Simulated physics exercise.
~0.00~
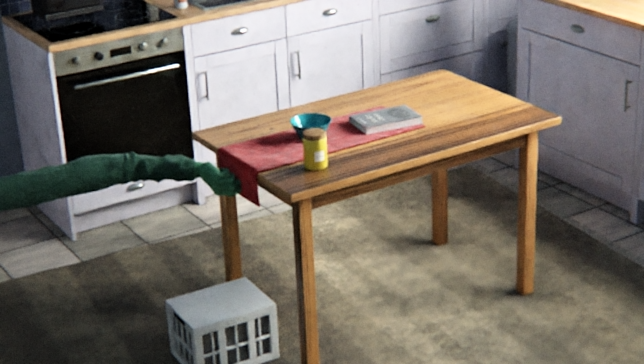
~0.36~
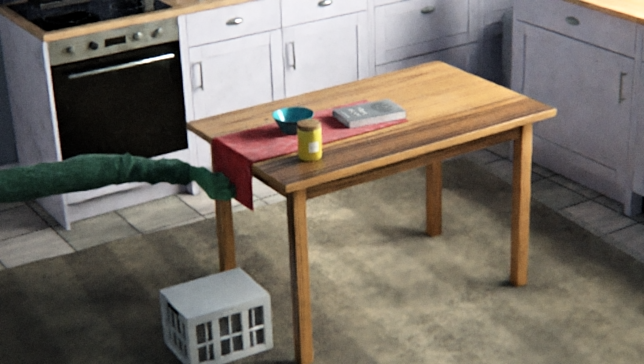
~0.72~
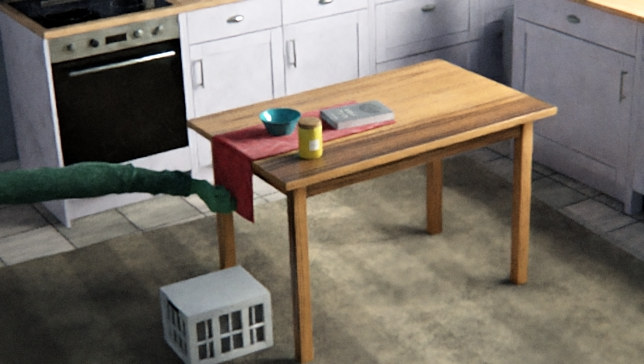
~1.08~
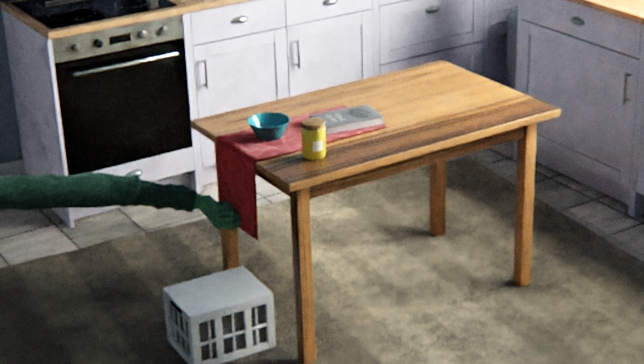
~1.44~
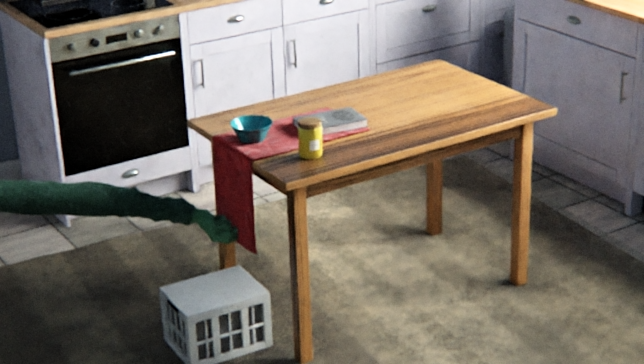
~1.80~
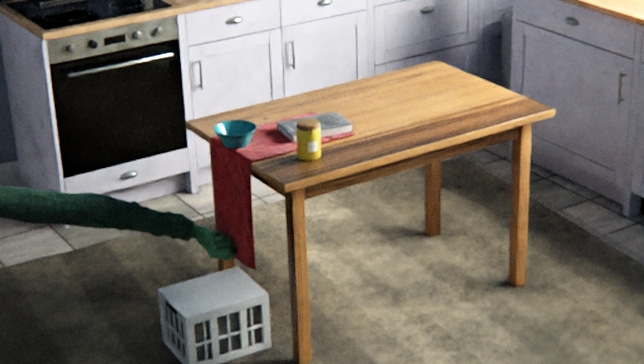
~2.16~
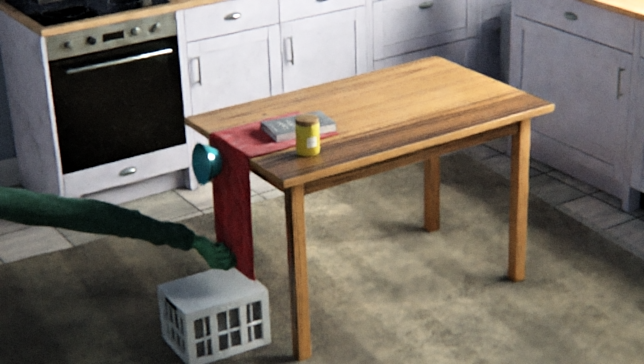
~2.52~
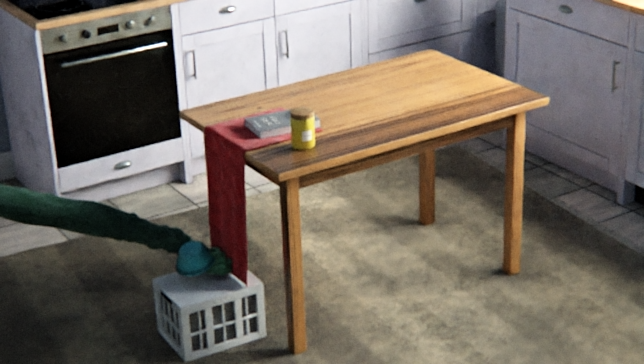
The clip opens on a wooden kitchen table where a red scarf lies under a turquoise bowl and a grey book, with a yellow jar close by. A green arm reaching in from the left grips the scarf's hanging end and draws it steadily down. The bowl and the book slide left with the cloth, while the jar stays where it is. As the hem nears the white crate on the floor, the bowl tips over the table's edge. It drops to the crate beside the green hand, leaving the book and the jar up on the table.
